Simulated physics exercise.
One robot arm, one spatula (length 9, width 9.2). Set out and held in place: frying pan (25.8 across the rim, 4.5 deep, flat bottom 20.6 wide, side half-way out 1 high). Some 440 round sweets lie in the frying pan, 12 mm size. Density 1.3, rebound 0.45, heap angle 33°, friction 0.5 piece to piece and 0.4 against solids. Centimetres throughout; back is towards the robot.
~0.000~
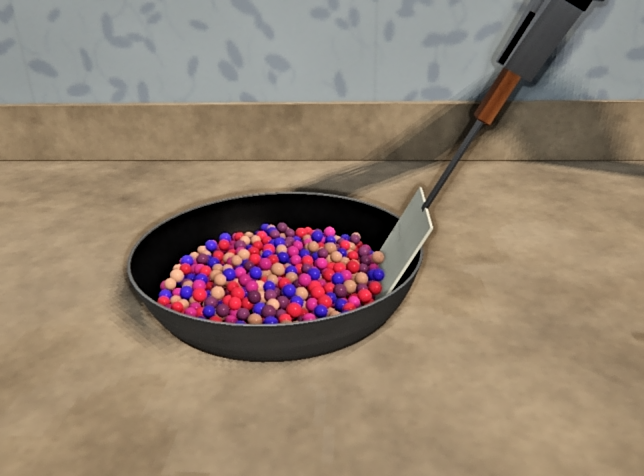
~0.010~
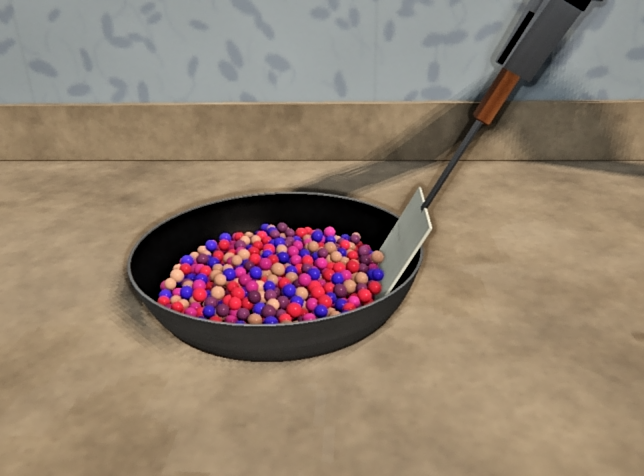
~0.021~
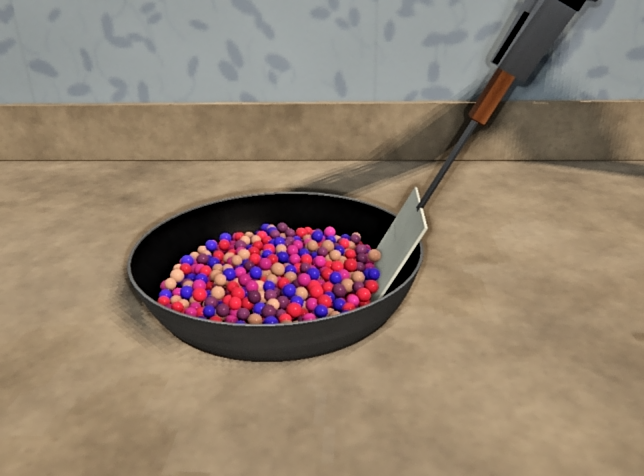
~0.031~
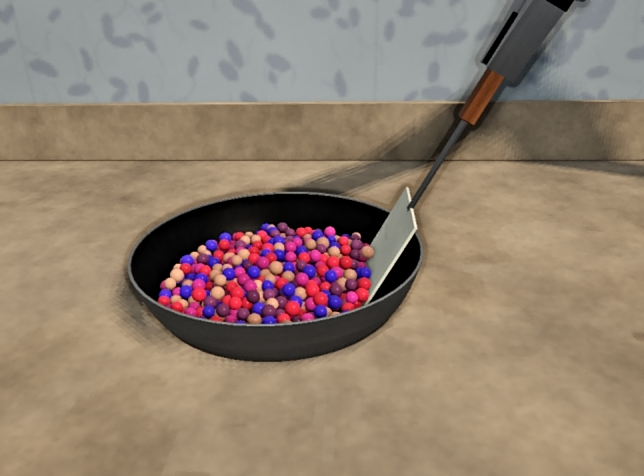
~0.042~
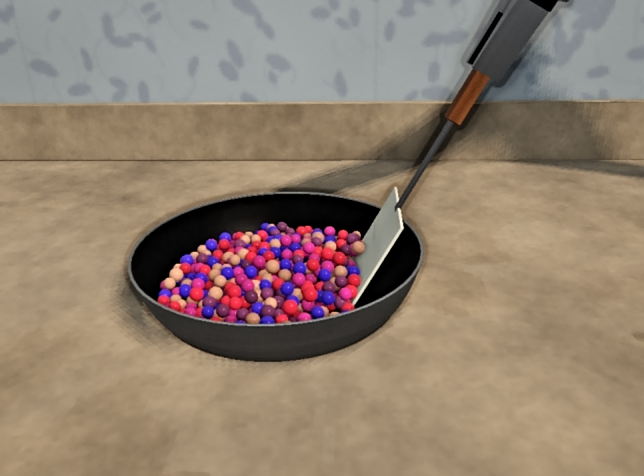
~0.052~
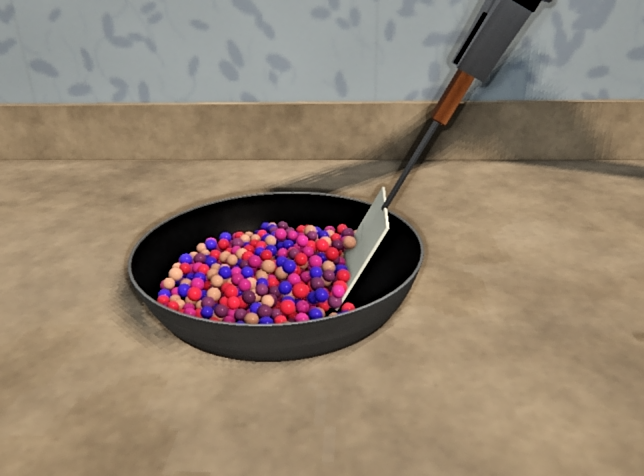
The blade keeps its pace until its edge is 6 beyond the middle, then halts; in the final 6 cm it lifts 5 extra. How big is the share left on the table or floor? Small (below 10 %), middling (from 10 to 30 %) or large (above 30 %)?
A middling share, from 10 to 30 %, ends on the table or floor.
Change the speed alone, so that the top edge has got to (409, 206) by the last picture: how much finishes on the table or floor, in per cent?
Some 0 per cent.
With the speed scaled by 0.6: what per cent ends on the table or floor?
Some 5 per cent.
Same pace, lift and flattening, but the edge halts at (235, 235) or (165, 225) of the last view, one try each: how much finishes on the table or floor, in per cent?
About 15 and 30 per cent.
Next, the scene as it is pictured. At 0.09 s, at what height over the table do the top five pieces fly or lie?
Some 6 cm.
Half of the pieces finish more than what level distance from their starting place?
About 4 cm.
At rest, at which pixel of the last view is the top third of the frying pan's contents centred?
Around (193, 264).
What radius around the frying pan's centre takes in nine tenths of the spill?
Roughly 70 cm.
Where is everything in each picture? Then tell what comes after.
In the first frame, spatula top edge at (426, 206), sloping 62°; upper third of the load around (286, 270), from x 165 to 380, top at y 230; 440 in the frying pan.
In the second frame, spatula top edge at (425, 206), sloping 62°; upper third of the load around (286, 269), from x 165 to 380, top at y 230.
In the third frame, spatula top edge at (421, 206), sloping 62°; upper third of the load around (288, 269), from x 165 to 375, top at y 230.
In the fourth frame, spatula top edge at (411, 206), sloping 62°; upper third of the load around (290, 267), from x 165 to 375, top at y 230.
In the fifth frame, spatula top edge at (399, 206), sloping 62°; upper third of the load around (294, 263), from x 165 to 375, top at y 230.
In the sixth frame, spatula top edge at (386, 206), sloping 62°; upper third of the load around (292, 260), from x 165 to 375, top at y 225; 440 in the frying pan.
After 0.09 s, sloping 62°, highest piece 6 above the table; 440 in the frying pan.
After 0.12 s, sloping 62°, highest piece 8 above the table; 440 in the frying pan.
After 0.34 s, sloping 62°, highest piece 5 above the table; 370 in the frying pan, 69 on the table or floor, 1 on the blade or in flight.
After 1.39 s, sloping 62°, highest piece 4 above the table; 370 in the frying pan, 70 on the table or floor.
At rest, 370 in the frying pan, 70 on the table or floor. That is 16 % on the table or floor.
